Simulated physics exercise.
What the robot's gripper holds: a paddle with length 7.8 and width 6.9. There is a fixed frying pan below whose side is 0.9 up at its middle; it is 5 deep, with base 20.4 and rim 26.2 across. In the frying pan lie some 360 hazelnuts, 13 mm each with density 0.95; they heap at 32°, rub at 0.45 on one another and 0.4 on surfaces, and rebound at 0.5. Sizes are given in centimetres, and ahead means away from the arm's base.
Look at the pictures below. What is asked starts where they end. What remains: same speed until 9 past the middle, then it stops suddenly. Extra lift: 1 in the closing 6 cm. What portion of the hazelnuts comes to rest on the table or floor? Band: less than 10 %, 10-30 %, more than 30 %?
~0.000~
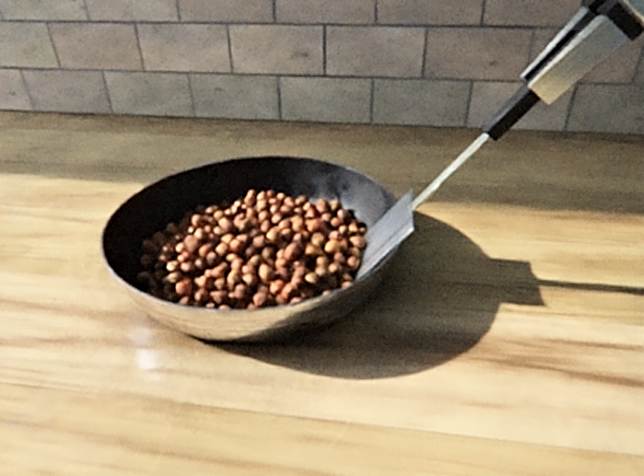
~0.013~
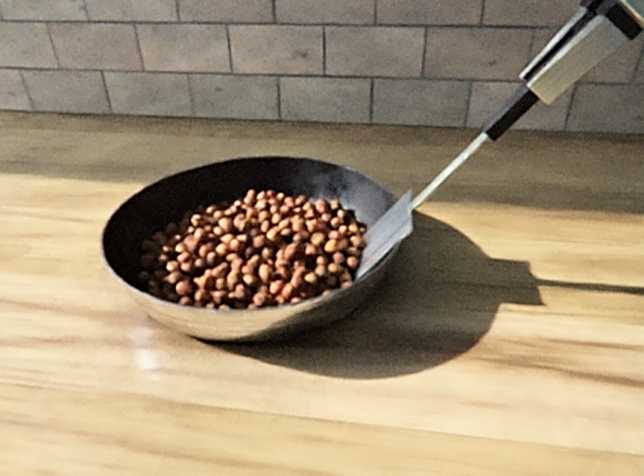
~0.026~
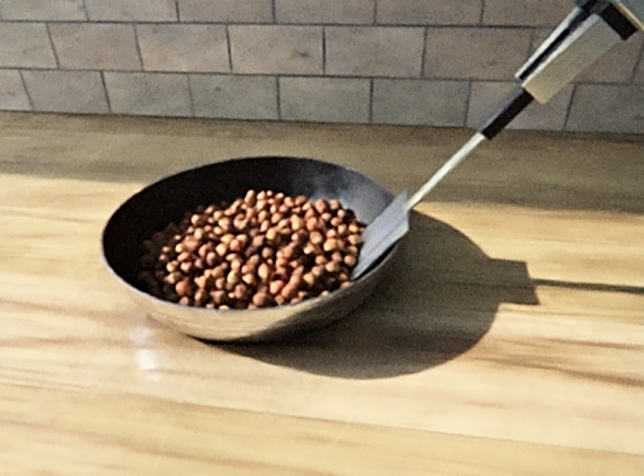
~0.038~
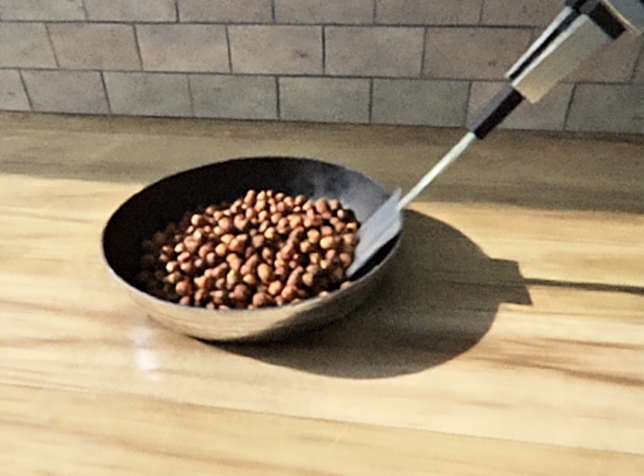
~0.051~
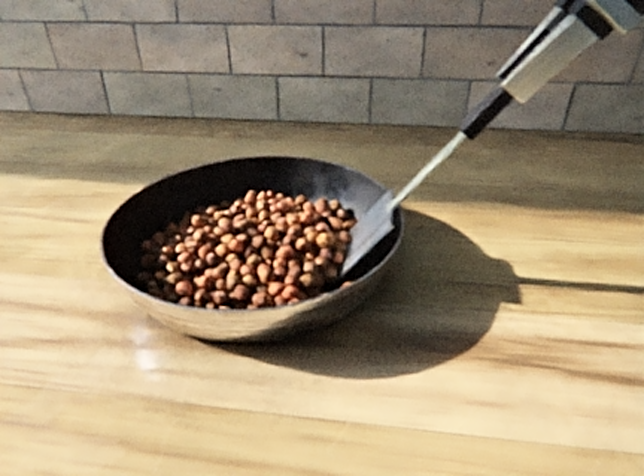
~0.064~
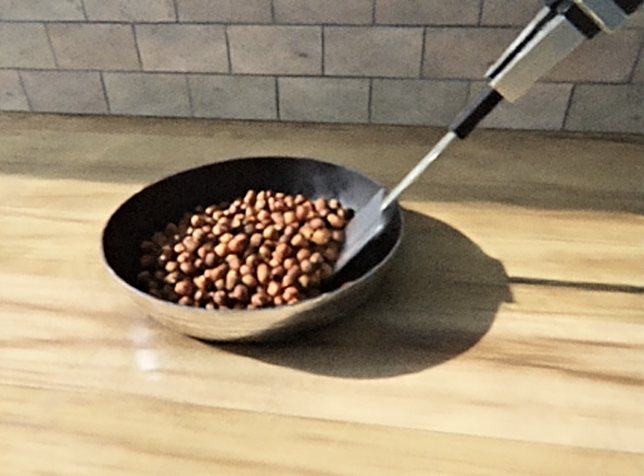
Less than 10 %.
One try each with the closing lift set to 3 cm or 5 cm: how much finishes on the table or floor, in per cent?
It works out to some 5 per cent for the first setting and some 10 per cent for the second.
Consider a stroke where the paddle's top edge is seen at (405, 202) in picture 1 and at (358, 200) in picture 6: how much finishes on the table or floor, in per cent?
Roughly 10 %.
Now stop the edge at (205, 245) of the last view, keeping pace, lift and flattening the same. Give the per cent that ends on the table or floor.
Estimate: Approx. 0 %.
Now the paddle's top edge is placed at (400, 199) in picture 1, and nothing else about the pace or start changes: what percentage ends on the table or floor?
5 percent or thereabouts.
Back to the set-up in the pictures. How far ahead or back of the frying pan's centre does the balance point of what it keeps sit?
Forward offset: Roughly 4.0 cm.
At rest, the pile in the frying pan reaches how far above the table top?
Some 6.0 cm above the table.
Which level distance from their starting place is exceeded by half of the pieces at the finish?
About 2 centimetres.
After 0.17 s, sloping 53°, highest piece 5 above the table; 357 in the frying pan.
After 0.27 s, sloping 53°, highest piece 6 above the table; 357 in the frying pan.
After 0.52 s, sloping 53°, highest piece 6 above the table; 352 in the frying pan, 4 on the table or floor, 1 on the blade or in flight.
After 1.58 s, sloping 53°, highest piece 6 above the table; 351 in the frying pan, 6 on the table or floor.
At rest, 351 in the frying pan, 6 on the table or floor. That is 2 % on the table or floor.
